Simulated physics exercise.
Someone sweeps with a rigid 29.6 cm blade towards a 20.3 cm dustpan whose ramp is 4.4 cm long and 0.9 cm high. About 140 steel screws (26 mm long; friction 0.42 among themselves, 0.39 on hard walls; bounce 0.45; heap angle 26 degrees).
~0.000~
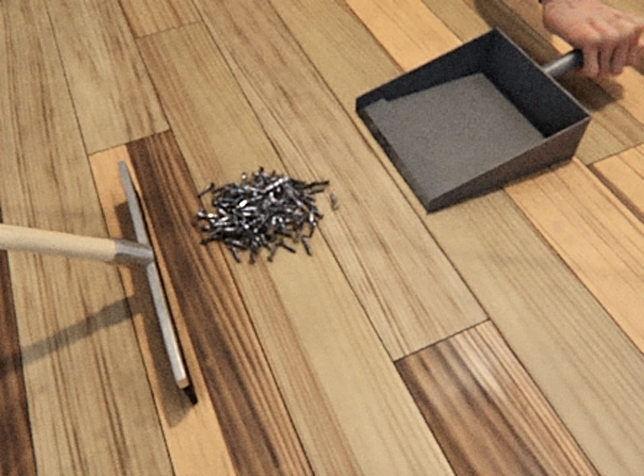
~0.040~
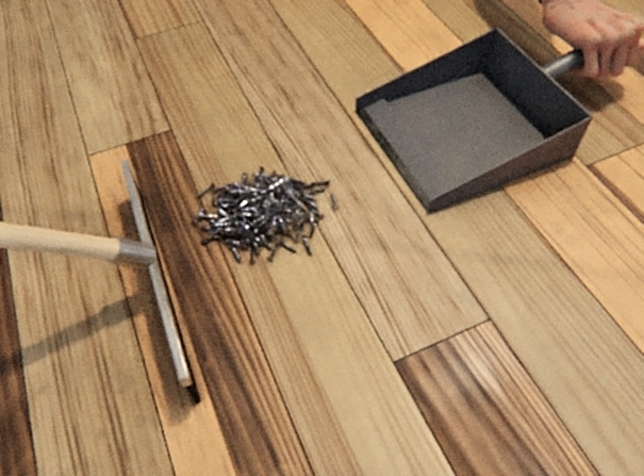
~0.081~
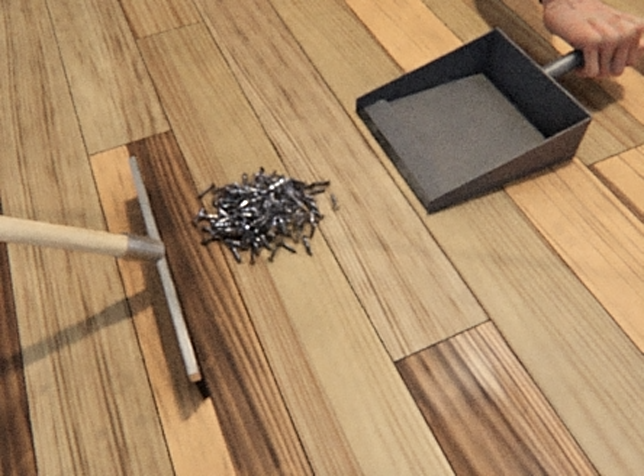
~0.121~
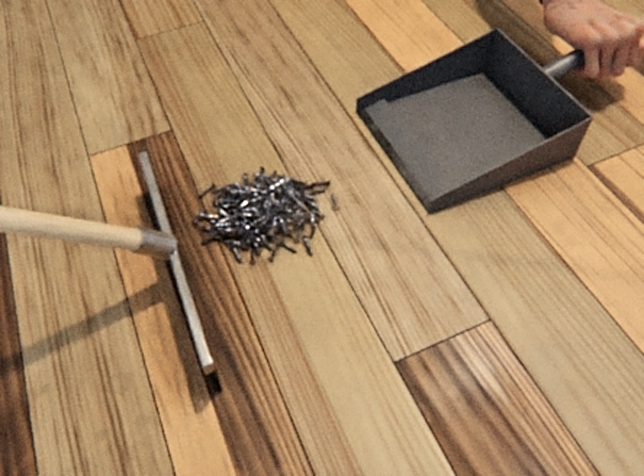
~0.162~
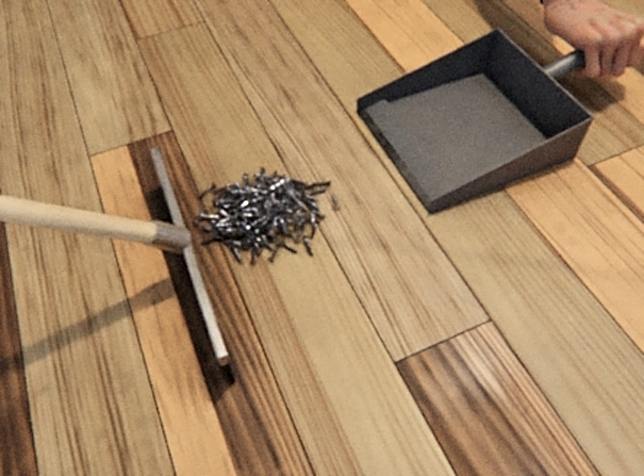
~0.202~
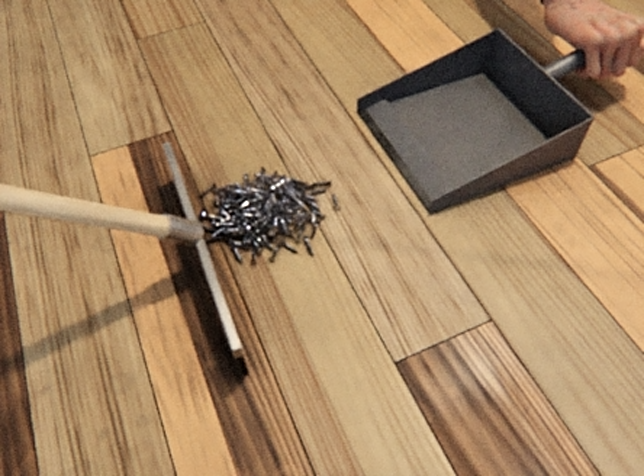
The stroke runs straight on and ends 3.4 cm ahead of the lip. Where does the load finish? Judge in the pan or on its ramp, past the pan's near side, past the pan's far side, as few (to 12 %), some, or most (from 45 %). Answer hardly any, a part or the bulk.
Pan a part, near side hardly any, far side hardly any.
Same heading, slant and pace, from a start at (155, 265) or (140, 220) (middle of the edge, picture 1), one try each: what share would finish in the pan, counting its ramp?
About 35 and 30 per cent.
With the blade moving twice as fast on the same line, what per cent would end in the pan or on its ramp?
In that case some 30 per cent.
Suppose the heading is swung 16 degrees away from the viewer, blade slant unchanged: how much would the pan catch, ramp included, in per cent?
It would be near 20 per cent.
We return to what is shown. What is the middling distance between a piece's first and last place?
About 18 cm.
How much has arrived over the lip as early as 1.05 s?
About 35 per cent by then.
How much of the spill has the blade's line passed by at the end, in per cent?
Some 0 per cent.
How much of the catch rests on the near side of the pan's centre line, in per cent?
Some 40 per cent.
Then, at 0.51 s, middle of the blade 16 cm from the lip; 0 % over the lip, far side 0 %, near side 0 %.
After 0.72 s, middle of the blade 8 cm from the lip; 0 % over the lip, far side 0 %, near side 0 %.
After 1.05 s, middle of the blade 4 cm from the lip; 35 % over the lip, far side 0 %, near side 5 %.
In the end, at 1.5 s, pan 35 %, near side 5 %, far side 0 %, in front of the lip or behind the blade 65 %.
